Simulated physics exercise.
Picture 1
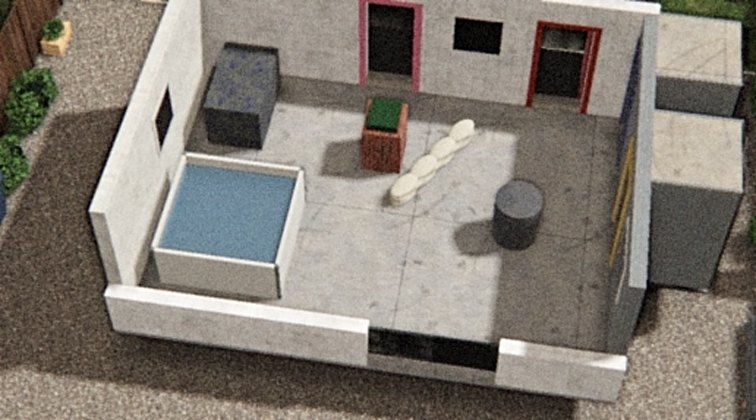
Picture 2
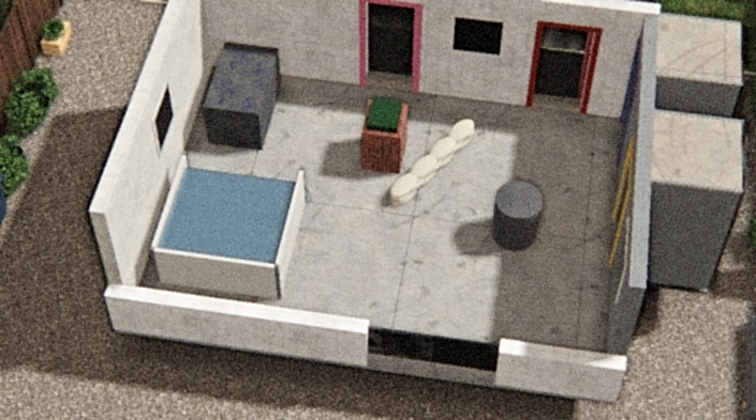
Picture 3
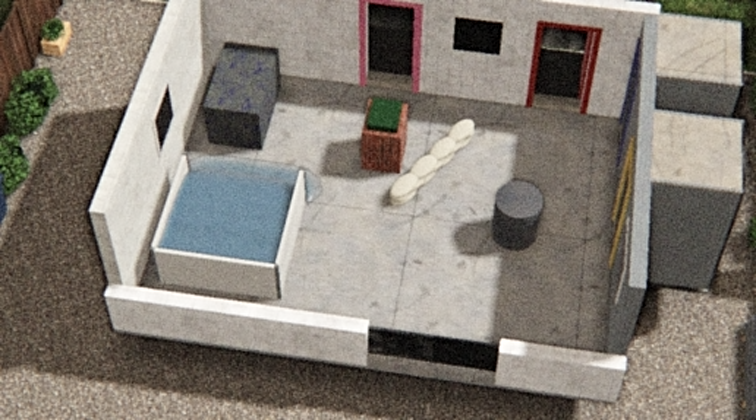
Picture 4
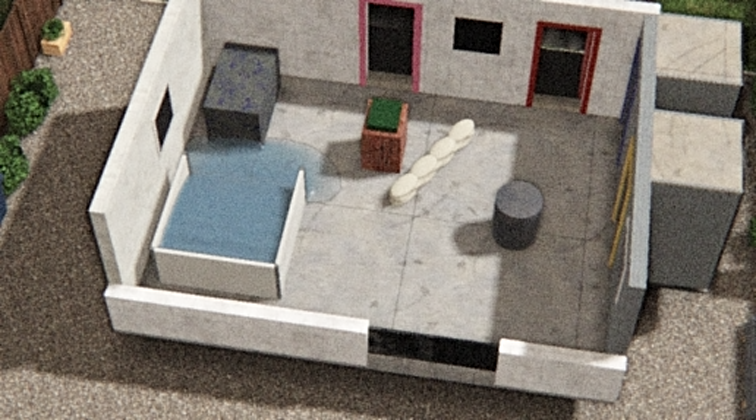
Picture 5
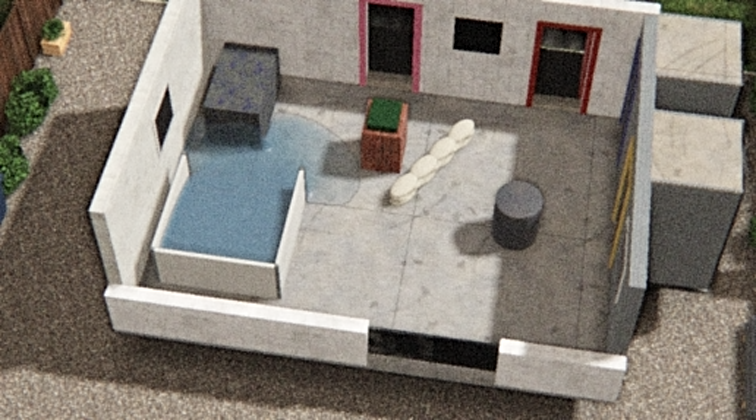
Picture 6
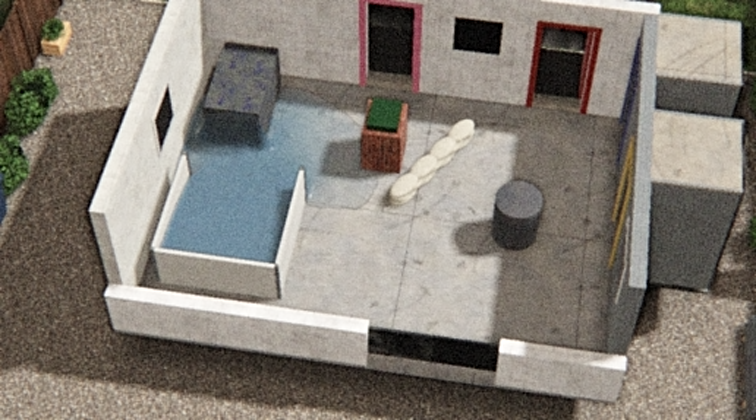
A walled yard holds a tank whose far side opens, and water spreads across the floor.
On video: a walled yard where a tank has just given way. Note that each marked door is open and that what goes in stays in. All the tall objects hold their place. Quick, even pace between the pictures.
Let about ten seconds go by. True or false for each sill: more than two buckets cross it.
Blue door - true; yellow door - false; pink door - true; red door - false.
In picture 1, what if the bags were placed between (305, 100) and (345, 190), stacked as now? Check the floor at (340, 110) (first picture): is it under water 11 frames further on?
I reckon it ends up drenched.
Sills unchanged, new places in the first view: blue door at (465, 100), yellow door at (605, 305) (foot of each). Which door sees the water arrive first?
The pink-painted one.
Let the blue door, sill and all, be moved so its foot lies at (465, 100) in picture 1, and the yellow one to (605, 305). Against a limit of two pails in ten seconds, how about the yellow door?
Note - yellow door ends up higher.
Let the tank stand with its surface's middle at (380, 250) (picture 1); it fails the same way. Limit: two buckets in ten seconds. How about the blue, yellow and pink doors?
Blue: Exceeds the limit; yellow: Exceeds the limit; pink: Within the limit.
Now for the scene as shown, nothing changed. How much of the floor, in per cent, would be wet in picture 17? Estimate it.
Roughly 30 %.
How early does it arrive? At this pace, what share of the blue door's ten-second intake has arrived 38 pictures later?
Around 80 percent.
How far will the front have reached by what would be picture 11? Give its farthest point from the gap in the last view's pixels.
The farthest wet point should be near (417, 96).
A moment on, water covers 25 % of the floor; the blue door not reached, the yellow door not reached, the pink door wet at the sill, nothing in, the red door not reached.
Next, water covers 30 % of the floor; the blue door not reached, the yellow door not reached, the pink door over two buckets in, the red door not reached.
Then, water covers 50 % of the floor; the blue door over two buckets in, the yellow door not reached, the pink door far over two buckets in, the red door wet at the sill, nothing in.
Later, water covers 85 % of the floor; the blue door far over two buckets in, the yellow door wet at the sill, nothing in, the pink door far over two buckets in, the red door wet at the sill, nothing in.
In the end, water covers 95 % of the floor; the blue door far over two buckets in, the yellow door under two buckets in, the pink door far over two buckets in, the red door wet at the sill, nothing in.
